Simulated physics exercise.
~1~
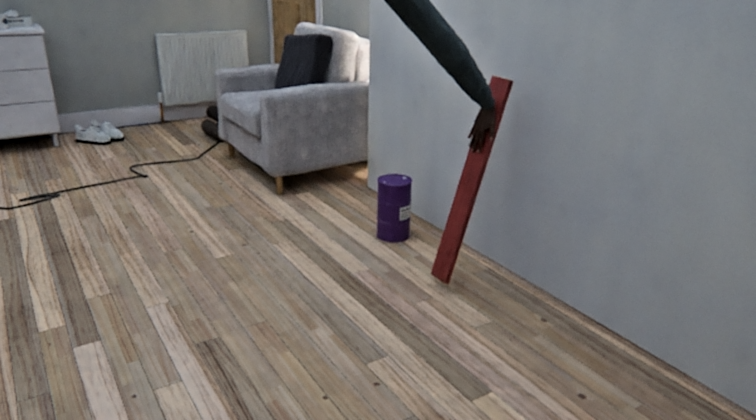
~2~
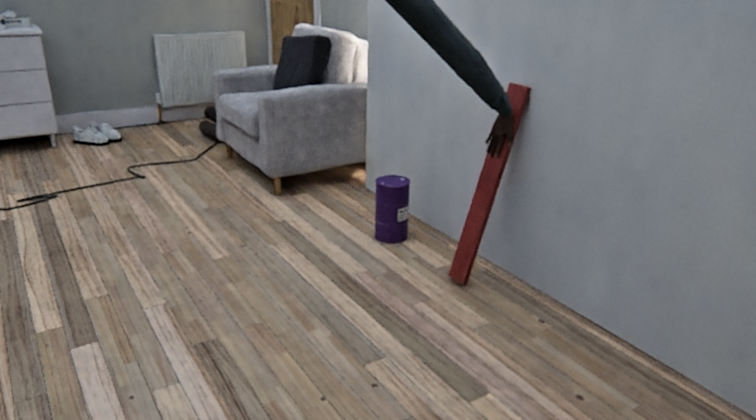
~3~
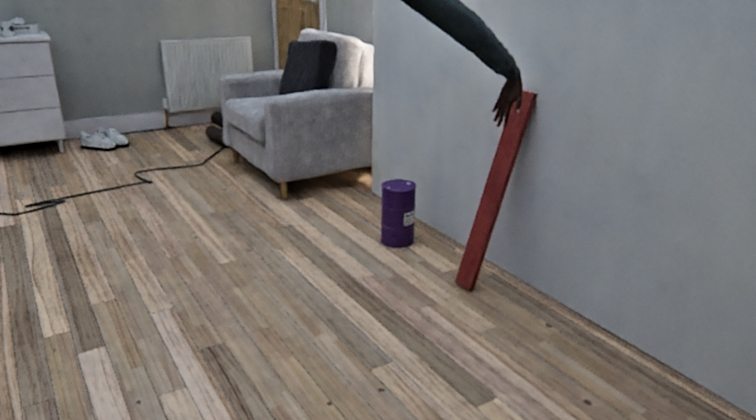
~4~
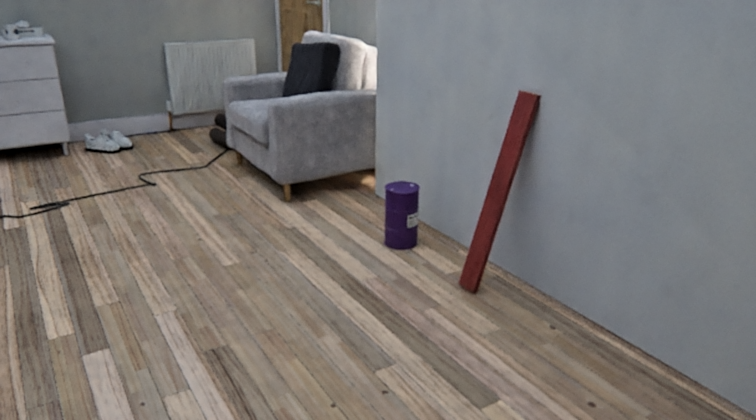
A hand leans a red plank against the wall, lets go, and it stays up.
